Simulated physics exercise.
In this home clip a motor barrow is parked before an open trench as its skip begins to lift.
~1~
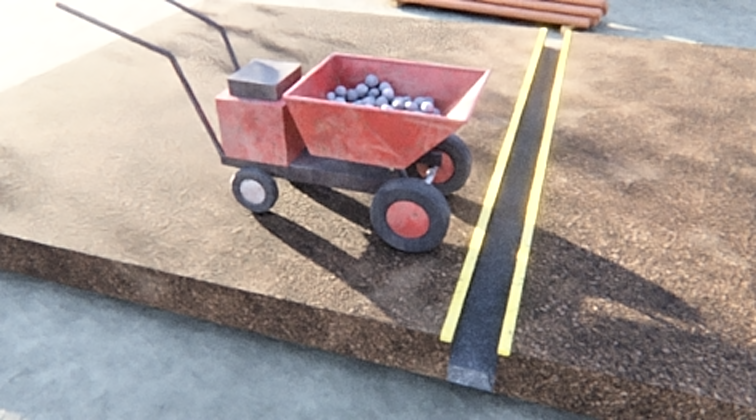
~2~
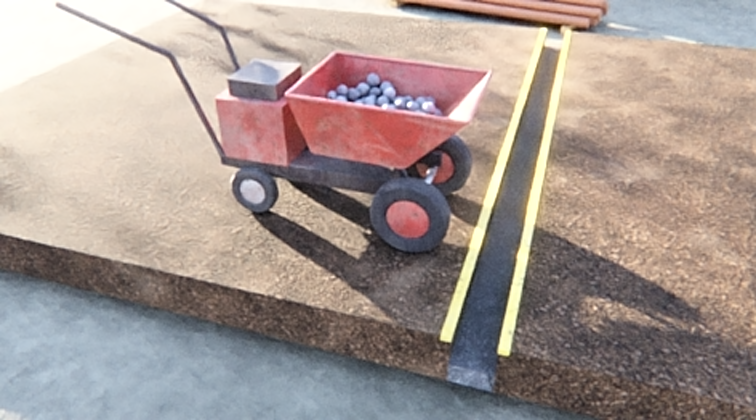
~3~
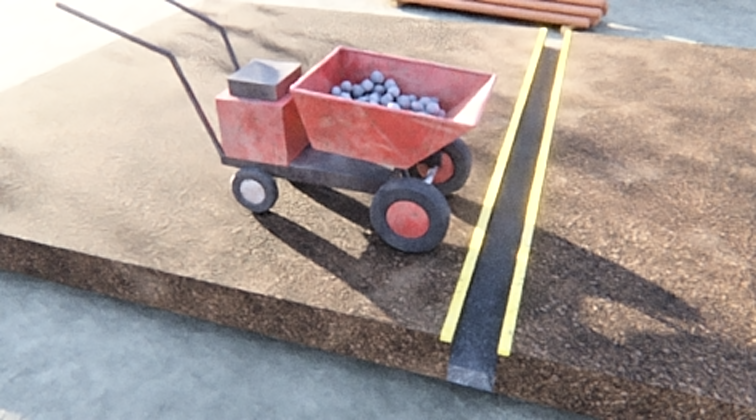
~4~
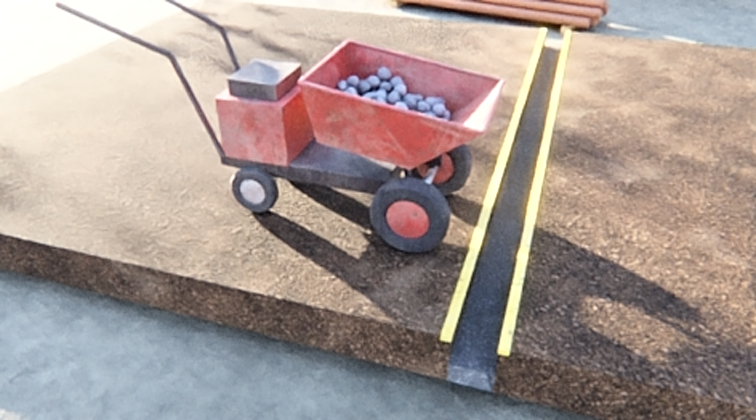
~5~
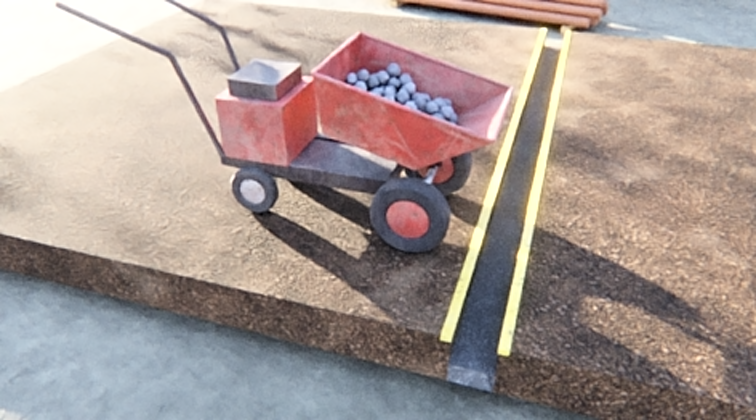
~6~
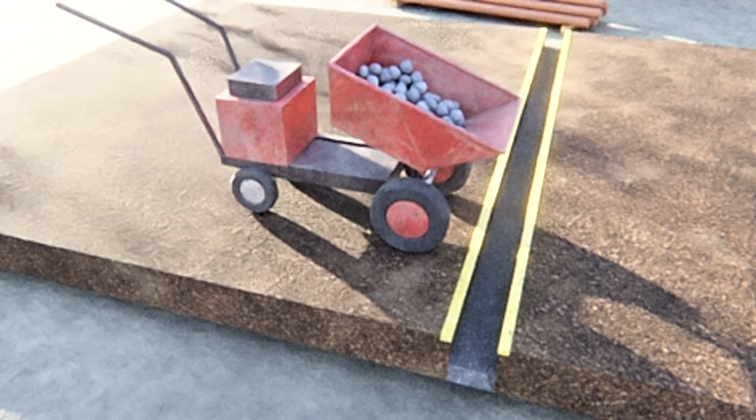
Red skip of grey cobbles on a parked motor barrow slowly tilting forward to the right beside a narrow yellow-edged trench.
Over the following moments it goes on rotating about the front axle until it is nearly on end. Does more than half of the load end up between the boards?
Falls short of half.
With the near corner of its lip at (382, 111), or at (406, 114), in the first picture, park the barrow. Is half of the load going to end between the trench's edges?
Try 1 - the lion's share; try 2 - the lion's share.
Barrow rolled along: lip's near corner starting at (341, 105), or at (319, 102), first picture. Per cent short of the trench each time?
Trial 1 around 40 %, trial 2 around 60 %.
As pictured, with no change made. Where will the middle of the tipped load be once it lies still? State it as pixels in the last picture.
Once it all stops, the middle lies near (596, 242).
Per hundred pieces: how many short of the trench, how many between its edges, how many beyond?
I'd say about 0 per cent short, about 0 between and about 90 beyond.
Soon after the last picture, skip tipped steeply; all in the skip.
A little later, skip tipped right over; most in the skip; about a quarter beyond it.
Later still, skip tipped right over; a small part in the skip; most beyond it.
At rest, skip tipped right over; a small part in the skip; none in or heaped over the trench; most beyond it.
